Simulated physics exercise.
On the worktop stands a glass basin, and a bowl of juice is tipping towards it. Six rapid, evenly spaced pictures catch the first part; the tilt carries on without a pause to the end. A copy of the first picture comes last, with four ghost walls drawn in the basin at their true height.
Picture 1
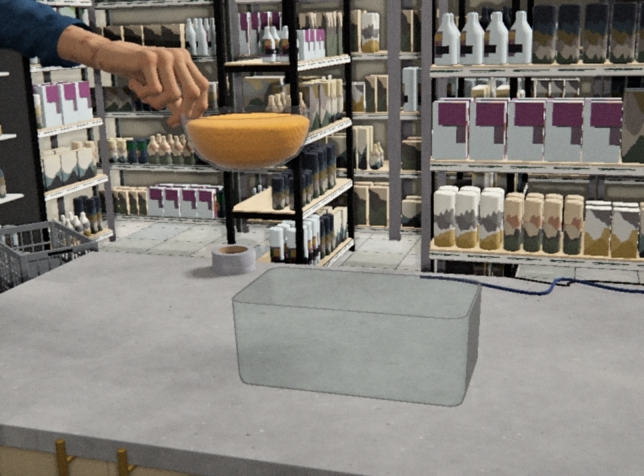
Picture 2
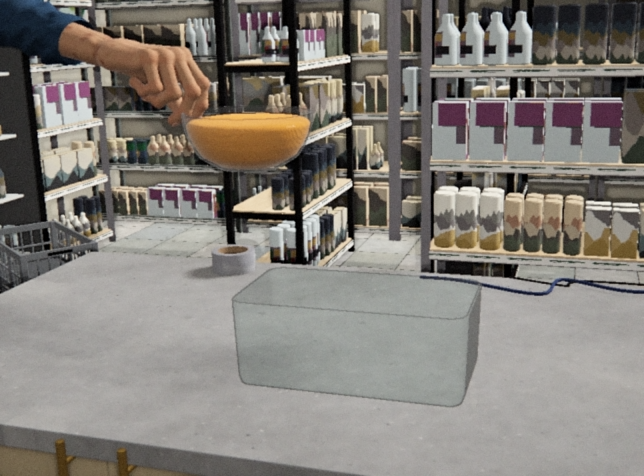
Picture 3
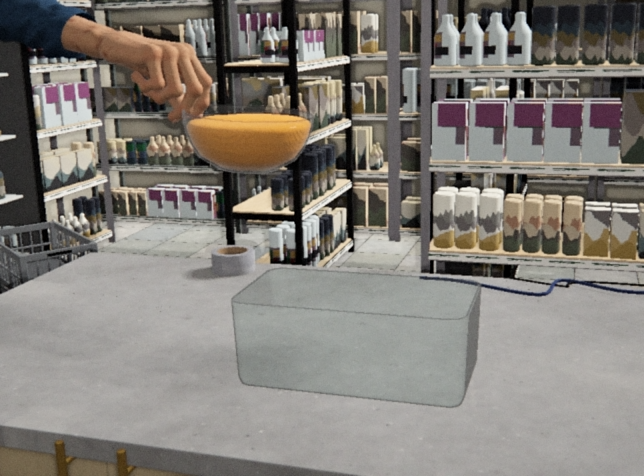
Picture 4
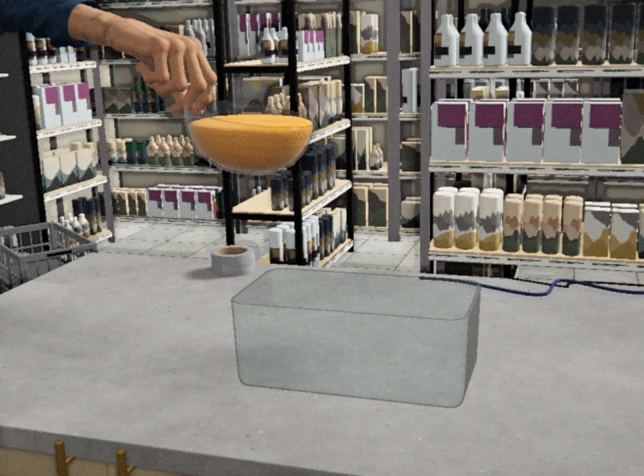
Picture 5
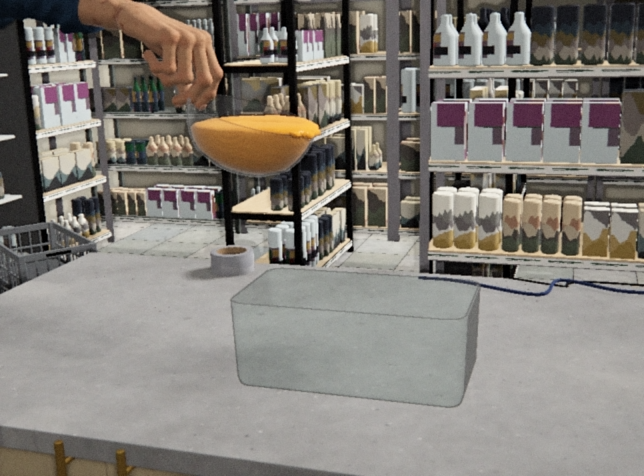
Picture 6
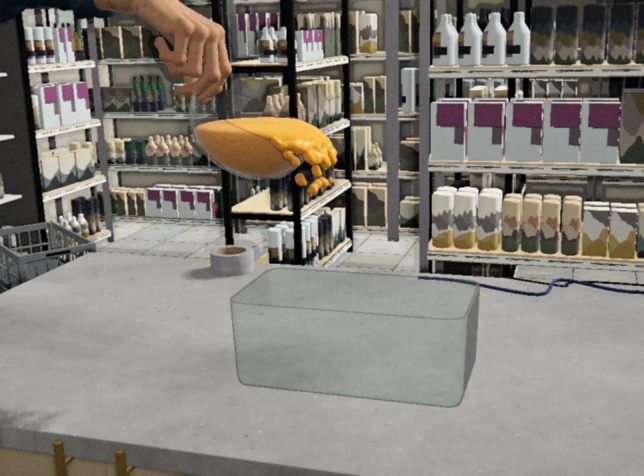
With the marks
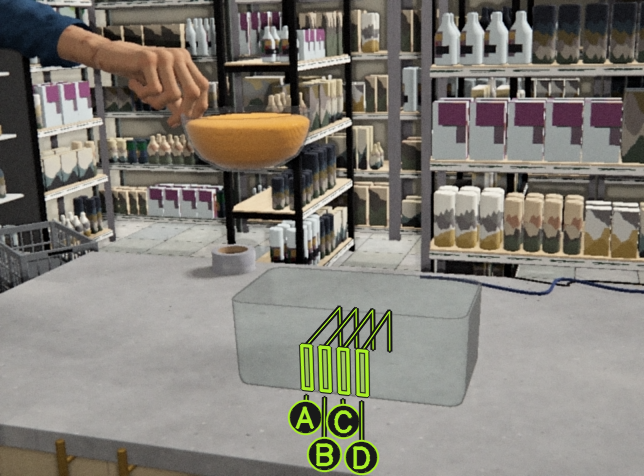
Above a glass basin on a worktop, a hand tips a bowl, pouring orange juice over its right lip.
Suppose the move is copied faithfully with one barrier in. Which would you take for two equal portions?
Choose D.
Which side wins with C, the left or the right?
The right one.
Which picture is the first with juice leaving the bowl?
Picture 5.
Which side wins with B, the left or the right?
The right one.
On the marked copy, A at (306, 395); B at (324, 397); C at (342, 399); D at (361, 401).
Choosing A, about 7 % ends left of the wall and 92 % right of it.
Choosing B, about 16 % ends left of the wall and 83 % right of it.
Choosing C, about 27 % ends left of the wall and 72 % right of it.
Choosing D, about 48 % ends left of the wall and 50 % right of it.
